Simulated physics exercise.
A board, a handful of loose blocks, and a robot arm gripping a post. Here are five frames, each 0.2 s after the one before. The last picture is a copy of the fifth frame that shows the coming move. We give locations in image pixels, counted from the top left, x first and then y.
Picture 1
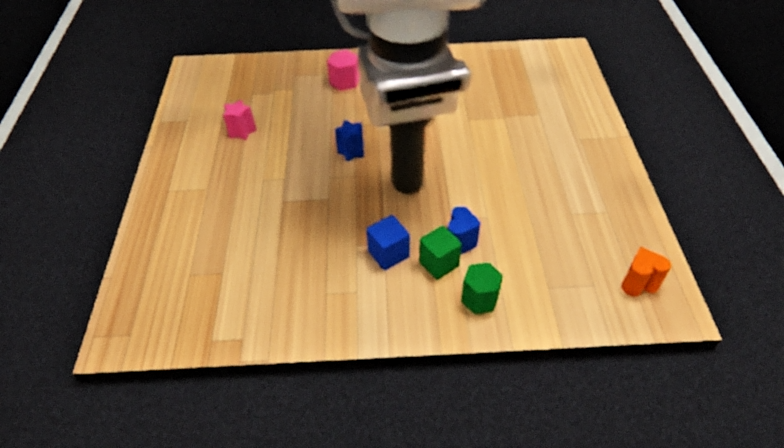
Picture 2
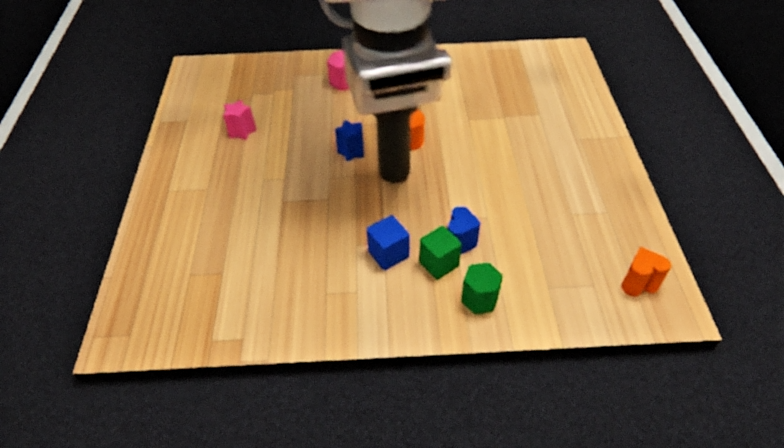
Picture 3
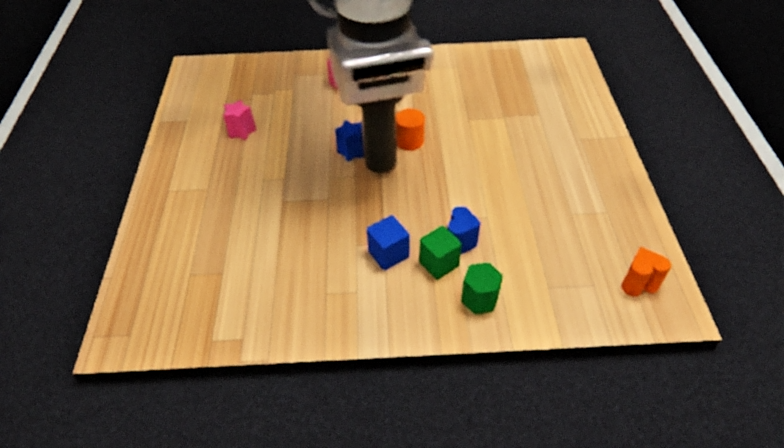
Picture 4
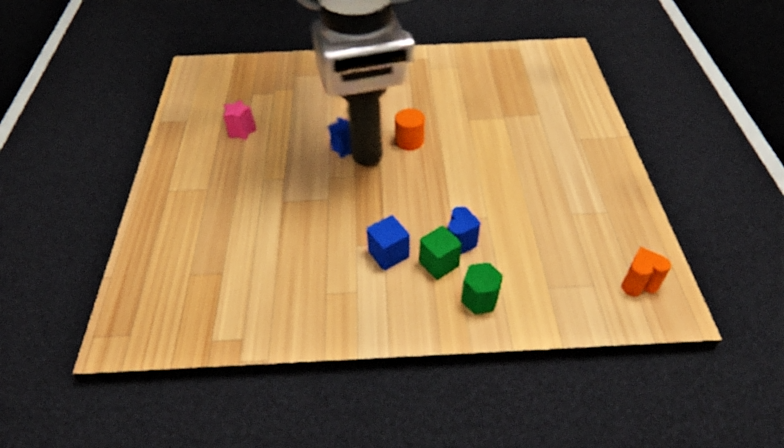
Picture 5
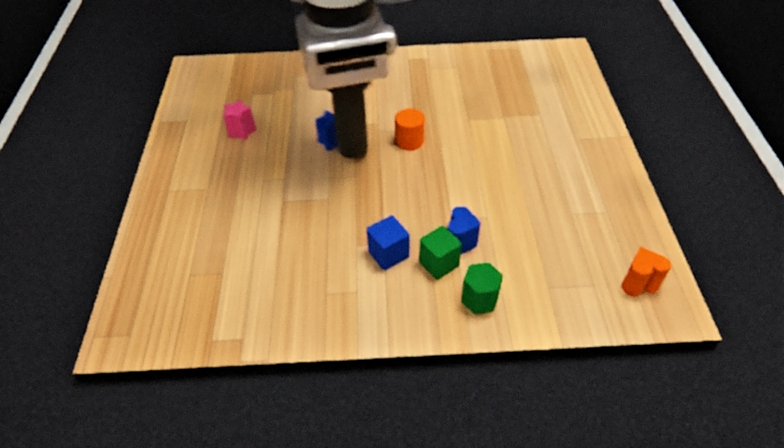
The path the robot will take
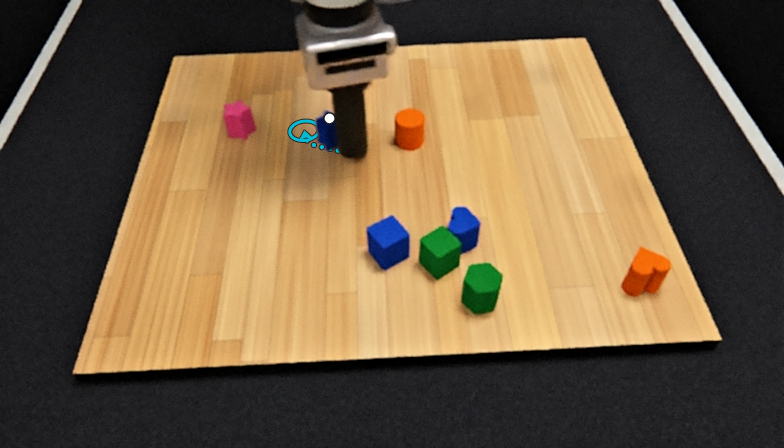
A robot arm gripping a dark post moved left and slightly back across a wooden board, revealing an orange round block, then nudged a blue star block a little to the left.
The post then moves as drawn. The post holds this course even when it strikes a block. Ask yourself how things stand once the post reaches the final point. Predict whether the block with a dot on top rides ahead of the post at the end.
Before the post.
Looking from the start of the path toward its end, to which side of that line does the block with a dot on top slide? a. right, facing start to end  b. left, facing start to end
I choose a.
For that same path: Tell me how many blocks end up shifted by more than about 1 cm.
I expect one block to move.
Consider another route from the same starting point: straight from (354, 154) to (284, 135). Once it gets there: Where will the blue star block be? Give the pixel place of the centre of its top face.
Most likely (297, 97).
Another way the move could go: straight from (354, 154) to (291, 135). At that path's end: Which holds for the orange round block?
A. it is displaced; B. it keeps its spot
Correct choice: B.
The drawn path runs from (354, 154) by way of (332, 149) and (312, 144) to (304, 131); the dot is on the blue star block.
The first path, step by step. Halfway along, post (320, 141); blue star block (309, 107), turned 60° clockwise.
At the end, post (303, 125); blue star block (301, 91), turned 85° clockwise; orange round block not moved.
